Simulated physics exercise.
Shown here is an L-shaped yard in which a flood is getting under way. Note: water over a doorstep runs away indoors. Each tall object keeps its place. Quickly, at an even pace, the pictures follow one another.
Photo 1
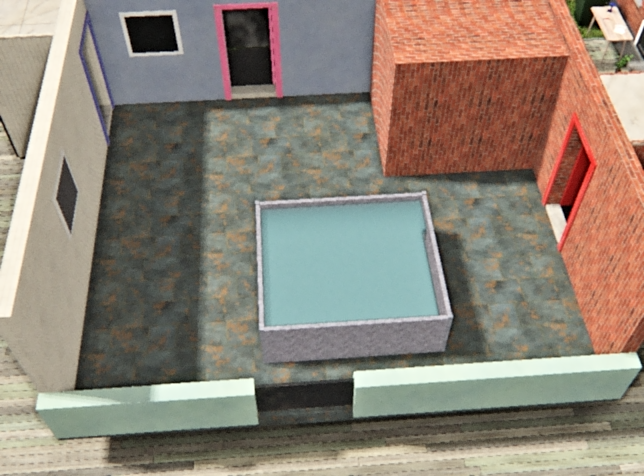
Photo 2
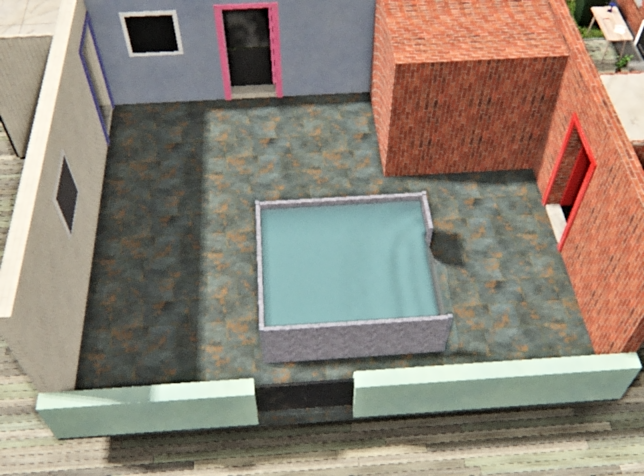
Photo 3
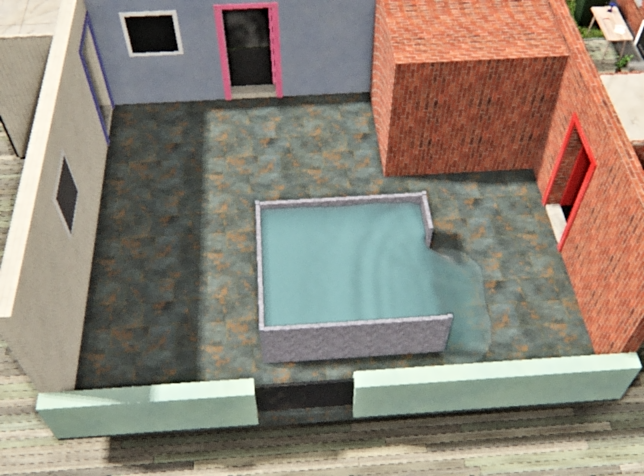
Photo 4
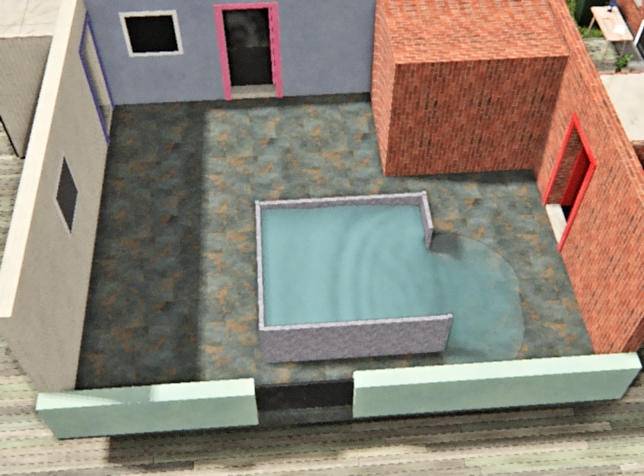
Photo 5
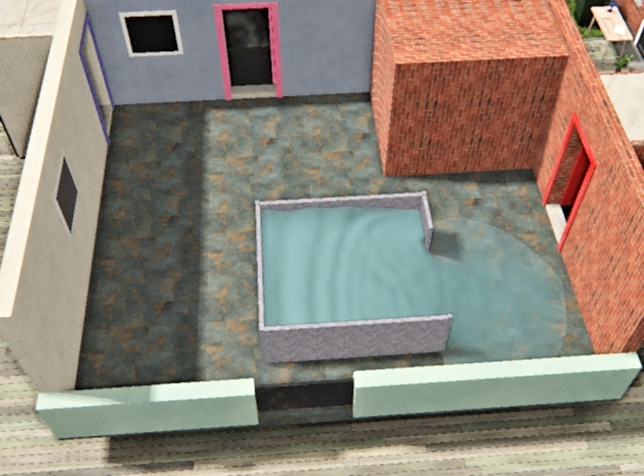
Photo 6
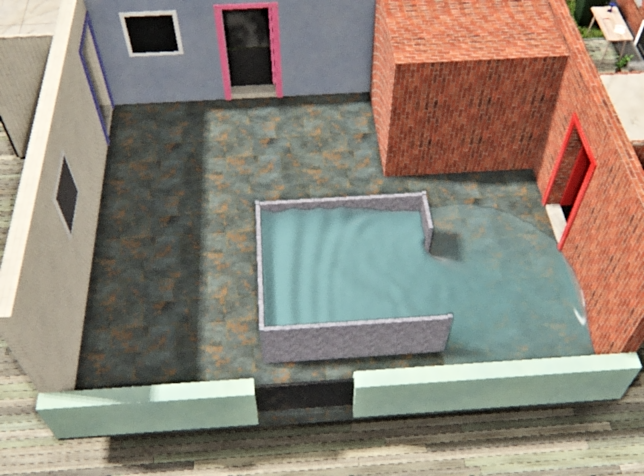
The clip opens on a walled, L-shaped yard with still, blue-green water in an open-topped tank. A gap appears in the tank's right side and water pours out across the patterned floor, ripples crossing the tank, as the rounded sheet widens to the red-brick wall on the right.
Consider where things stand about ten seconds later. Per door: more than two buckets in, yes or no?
Blue door yes, red door yes, pink door no.
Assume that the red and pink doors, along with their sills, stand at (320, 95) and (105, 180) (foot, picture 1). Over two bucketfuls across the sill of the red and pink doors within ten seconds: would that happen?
Lab note - red: Under the limit; pink: Over the limit.
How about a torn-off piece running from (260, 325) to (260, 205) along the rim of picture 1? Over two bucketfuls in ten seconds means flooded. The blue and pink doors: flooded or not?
Looking at each: The blue admits more, while the pink admits more.
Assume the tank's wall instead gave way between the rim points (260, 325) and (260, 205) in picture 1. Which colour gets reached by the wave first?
The door marked blue.
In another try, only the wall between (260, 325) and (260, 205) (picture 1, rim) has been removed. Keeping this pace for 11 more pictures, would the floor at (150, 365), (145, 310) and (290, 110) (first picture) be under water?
In turn: Swamped, swamped, untouched.
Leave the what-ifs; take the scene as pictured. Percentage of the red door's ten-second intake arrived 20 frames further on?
I get 35 per cent.
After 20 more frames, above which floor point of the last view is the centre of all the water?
The balance point is around (429, 286).
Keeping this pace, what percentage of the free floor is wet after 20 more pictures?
My best guess is some 40 %.
A moment on, water covers 20 % of the floor; the blue door not reached, the red door over two buckets in, the pink door not reached.
Next, water covers 20 % of the floor; the blue door not reached, the red door far over two buckets in, the pink door not reached.
Then, water covers 40 % of the floor; the blue door not reached, the red door far over two buckets in, the pink door not reached.
Later, water covers 80 % of the floor; the blue door not reached, the red door far over two buckets in, the pink door not reached.
In the end, water covers 100 % of the floor; the blue door over two buckets in, the red door far over two buckets in, the pink door wet at the sill, nothing in.
